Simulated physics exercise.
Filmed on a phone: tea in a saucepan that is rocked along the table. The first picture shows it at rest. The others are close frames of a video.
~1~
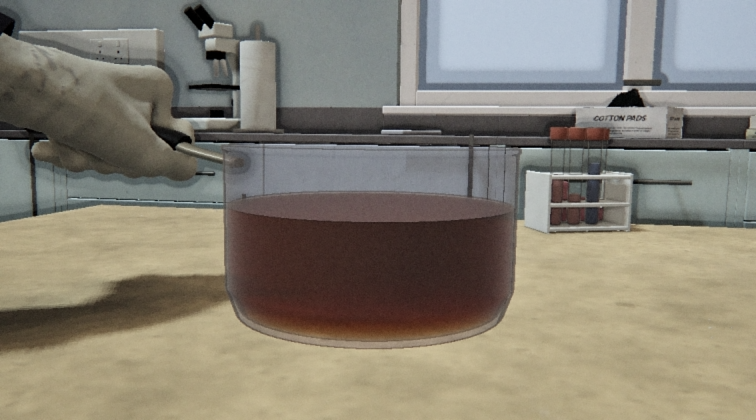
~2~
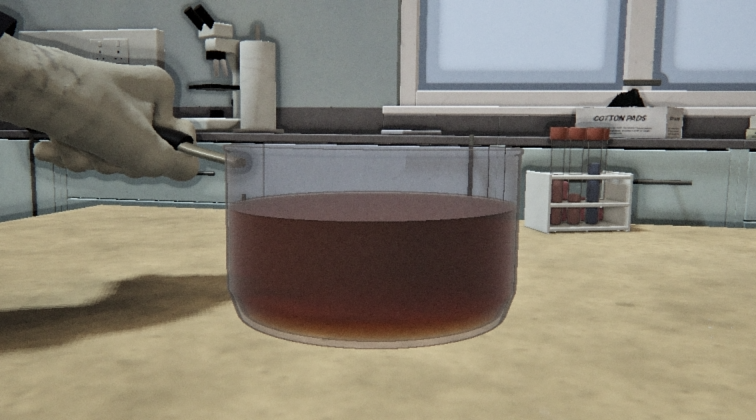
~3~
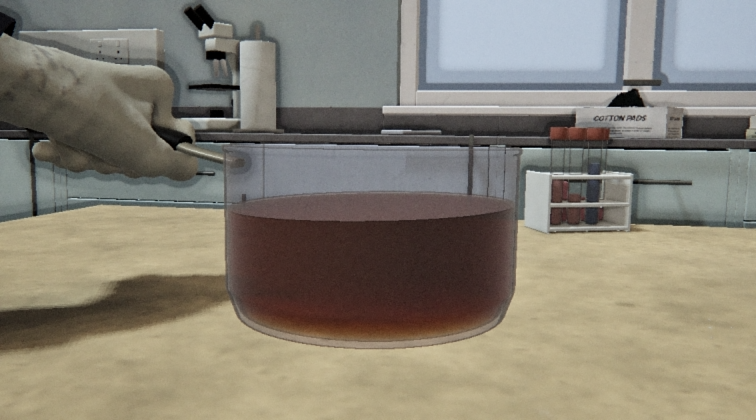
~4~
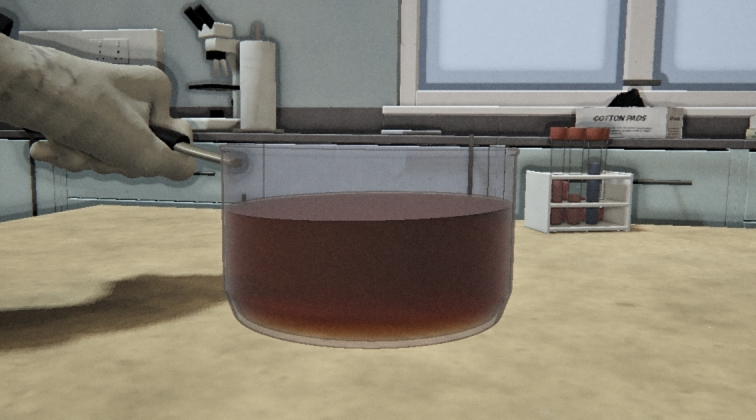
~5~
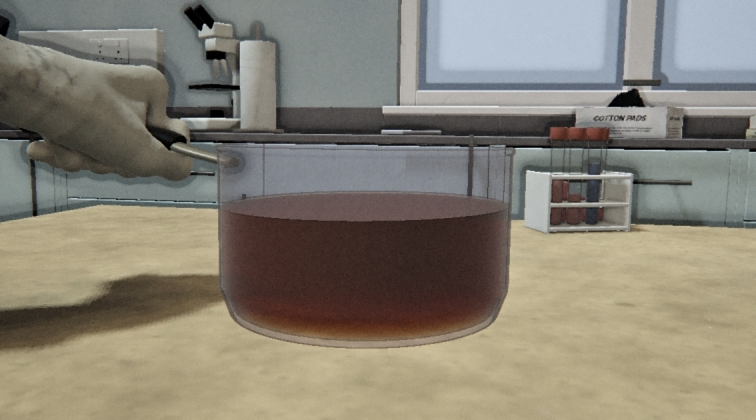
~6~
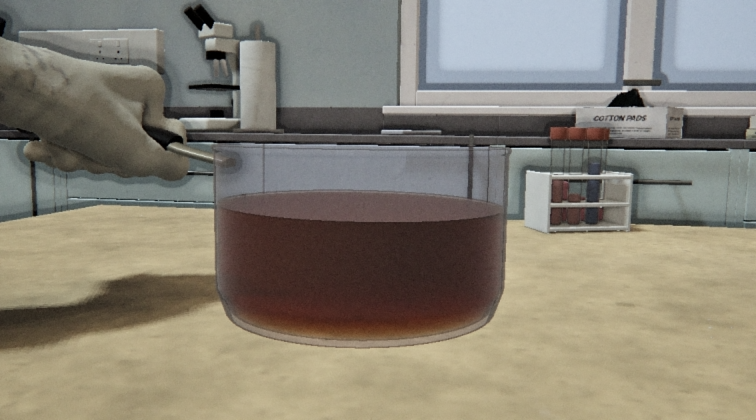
We see a gloved hand at the left holding the handle of a clear saucepan about two thirds full of reddish-brown tea. The pan shifts very slightly right, then slightly left across the table, its surface staying about level.
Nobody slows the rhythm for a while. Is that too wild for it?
It holds.
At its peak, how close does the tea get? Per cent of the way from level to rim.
Close to 10 %.
Next, the highest wave so far stays far below the rim.
Finally, the highest wave so far stays far below the rim; nothing has left it.
